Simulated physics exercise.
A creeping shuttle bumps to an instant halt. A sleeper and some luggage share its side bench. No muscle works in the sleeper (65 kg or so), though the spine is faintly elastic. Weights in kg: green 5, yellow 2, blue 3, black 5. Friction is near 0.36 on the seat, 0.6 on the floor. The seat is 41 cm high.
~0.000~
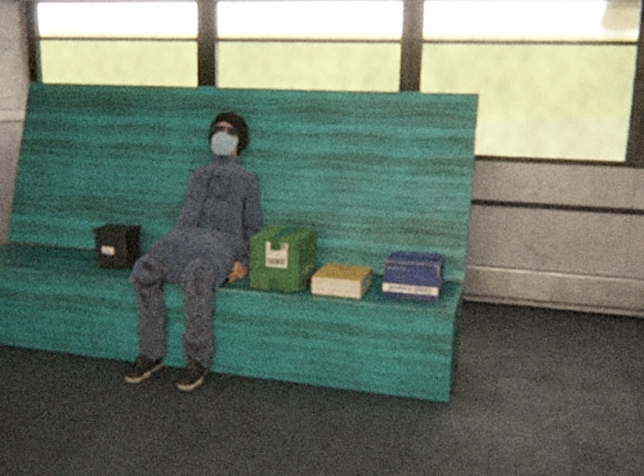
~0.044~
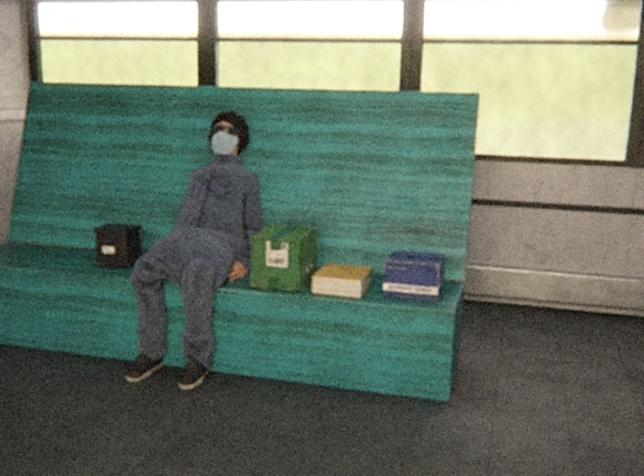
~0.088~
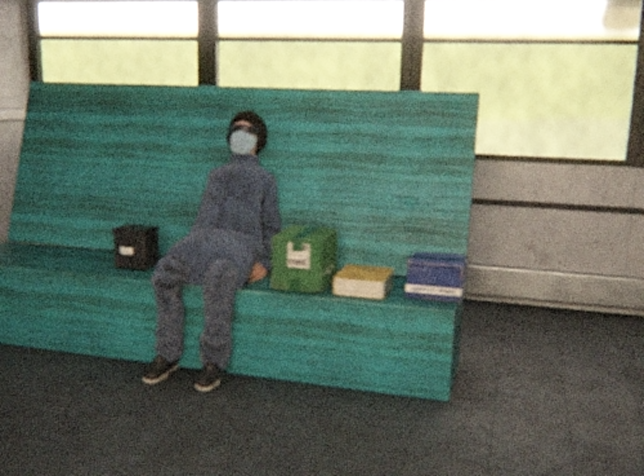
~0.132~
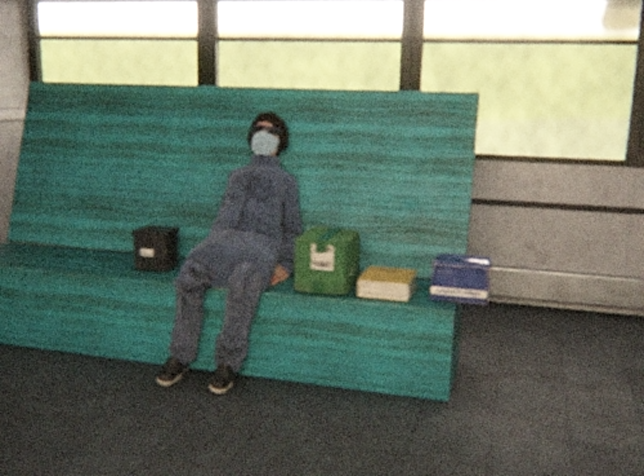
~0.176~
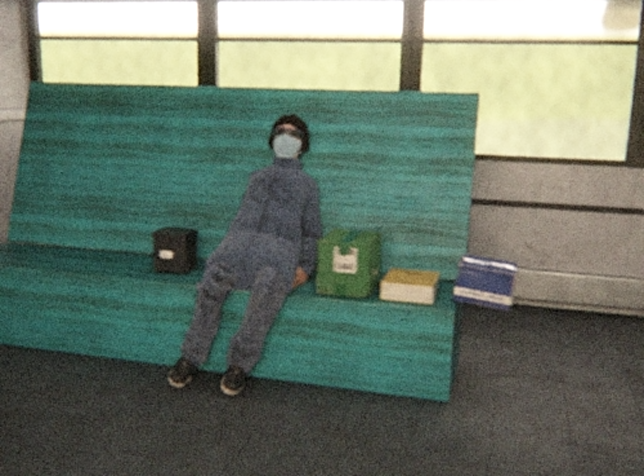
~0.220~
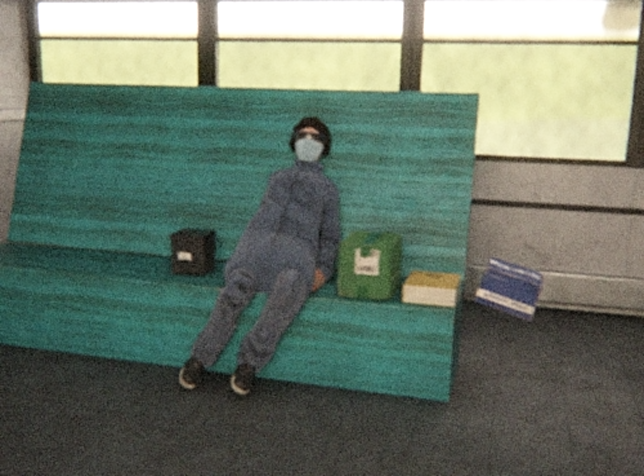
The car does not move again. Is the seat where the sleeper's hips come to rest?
The sleeper's hips wind up off the seat.
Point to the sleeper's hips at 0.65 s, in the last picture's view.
At about (375, 254).
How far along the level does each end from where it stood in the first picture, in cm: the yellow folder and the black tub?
Moved: Yellow folder 140, black tub 110.
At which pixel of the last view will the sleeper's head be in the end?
Near (542, 382).
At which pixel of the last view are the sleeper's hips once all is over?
At about (498, 416).
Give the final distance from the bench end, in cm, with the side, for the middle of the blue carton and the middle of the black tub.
Blue carton 150 past, black tub 70 short.
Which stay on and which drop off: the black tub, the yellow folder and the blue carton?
Black tub stays on, yellow folder drops off, blue carton off.
After 0.40 s the sleeper's hips are 57 cm above the ground, near (327, 254) in the last picture's view.
After 0.65 s the sleeper's hips are 59 cm above the ground, near (375, 254) in the last picture's view; the yellow folder 59 cm past the bench end, tilted 65°.
After 1.05 s the sleeper's hips are 62 cm above the ground, near (431, 262) in the last picture's view; the yellow folder 84 cm past the bench end, tilted 180°.
At rest, 2.7 s, green holdall drops off; yellow folder drops off; blue carton drops off; black tub stays on; sleeper's hips lose the seat.
